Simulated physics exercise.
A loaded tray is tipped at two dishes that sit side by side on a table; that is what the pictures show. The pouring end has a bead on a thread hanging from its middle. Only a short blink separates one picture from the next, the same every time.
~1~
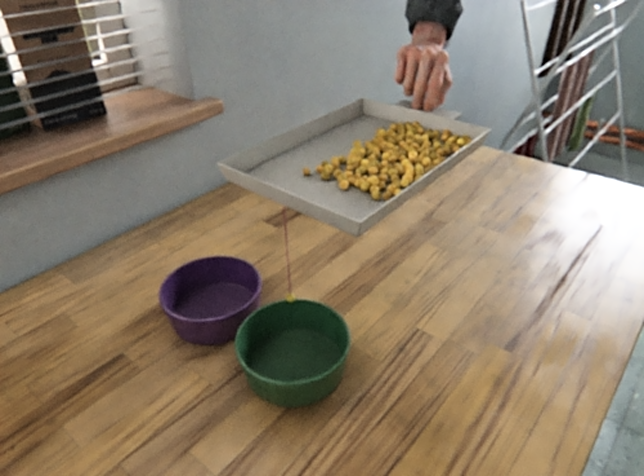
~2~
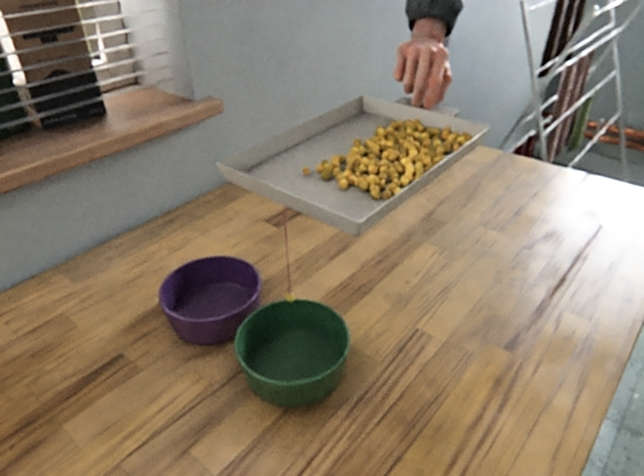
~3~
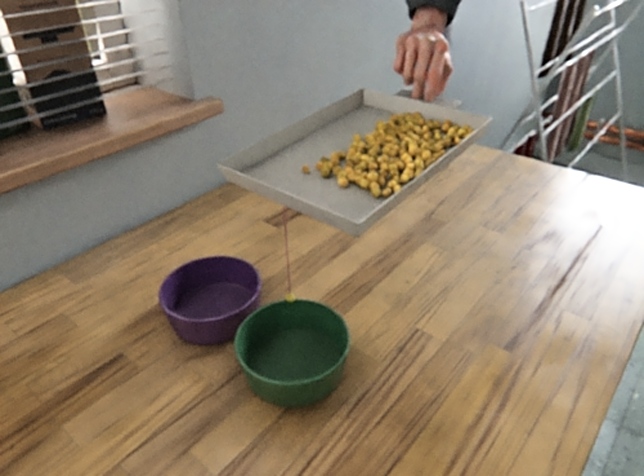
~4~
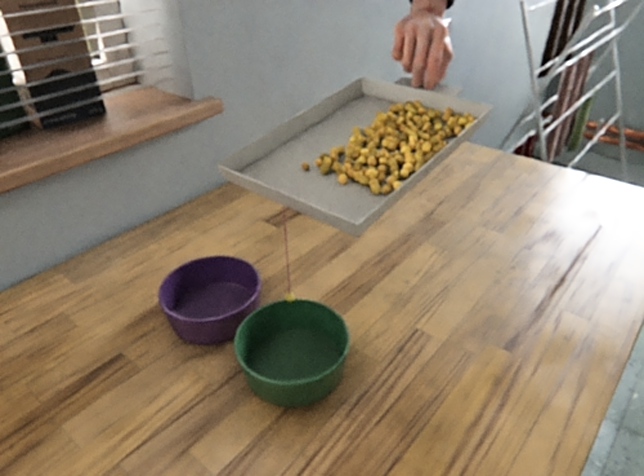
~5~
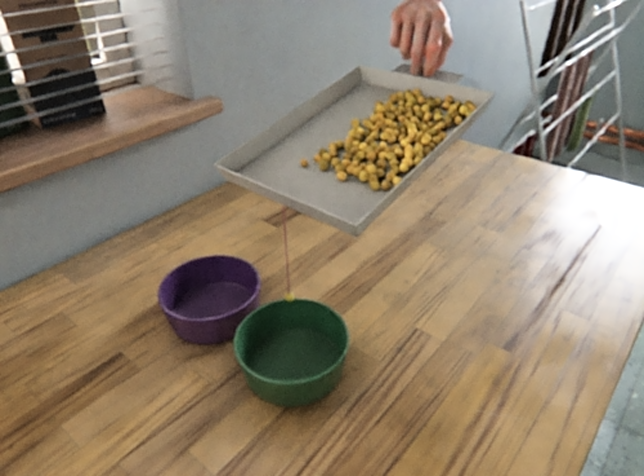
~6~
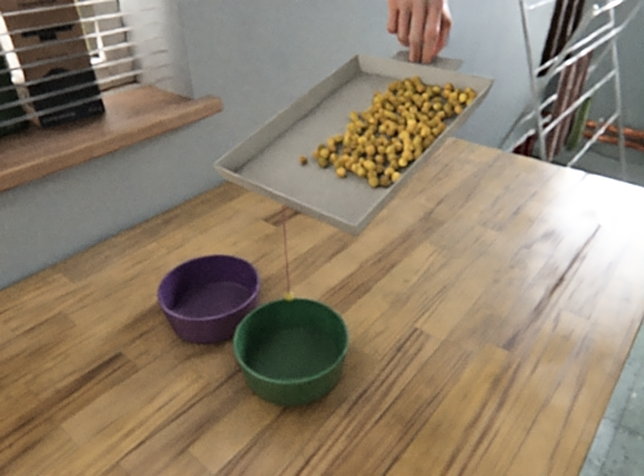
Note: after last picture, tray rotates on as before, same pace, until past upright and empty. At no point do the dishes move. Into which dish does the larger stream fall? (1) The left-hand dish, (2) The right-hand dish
(2) The right-hand dish.
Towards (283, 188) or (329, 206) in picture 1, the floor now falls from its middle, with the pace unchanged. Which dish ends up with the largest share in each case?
The leftmost dish; the rightmost dish.
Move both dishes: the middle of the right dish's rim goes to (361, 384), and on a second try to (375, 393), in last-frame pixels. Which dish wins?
In turn: The left-hand dish; the dish on the left.
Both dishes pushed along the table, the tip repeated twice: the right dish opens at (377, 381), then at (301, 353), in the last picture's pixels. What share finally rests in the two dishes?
It comes to about 50 per cent the first time and about 80 per cent the second.
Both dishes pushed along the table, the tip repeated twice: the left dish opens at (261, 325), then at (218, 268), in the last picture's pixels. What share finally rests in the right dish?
In order, 20 % and 20 %.
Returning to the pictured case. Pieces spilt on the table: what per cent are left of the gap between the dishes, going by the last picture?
Estimate: About 60 in every hundred.
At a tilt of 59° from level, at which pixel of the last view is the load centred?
Its middle sits at about pixel (306, 181).
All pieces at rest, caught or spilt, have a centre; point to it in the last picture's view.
(271, 372).
Soon after the last picture, tray tipped steeply; nearly all on the tray; a stray few in the air.
A little later, tray tipped right over; nearly all on the tray; a stray few in the right dish; a small part outside both; a stray few in the air.
Later still, tray tipped past a quarter turn; about half in the right dish; a small part in the left dish; about a third outside both.
At rest, tray tipped past a quarter turn; about half in the right dish; a small part in the left dish; about a third outside both.
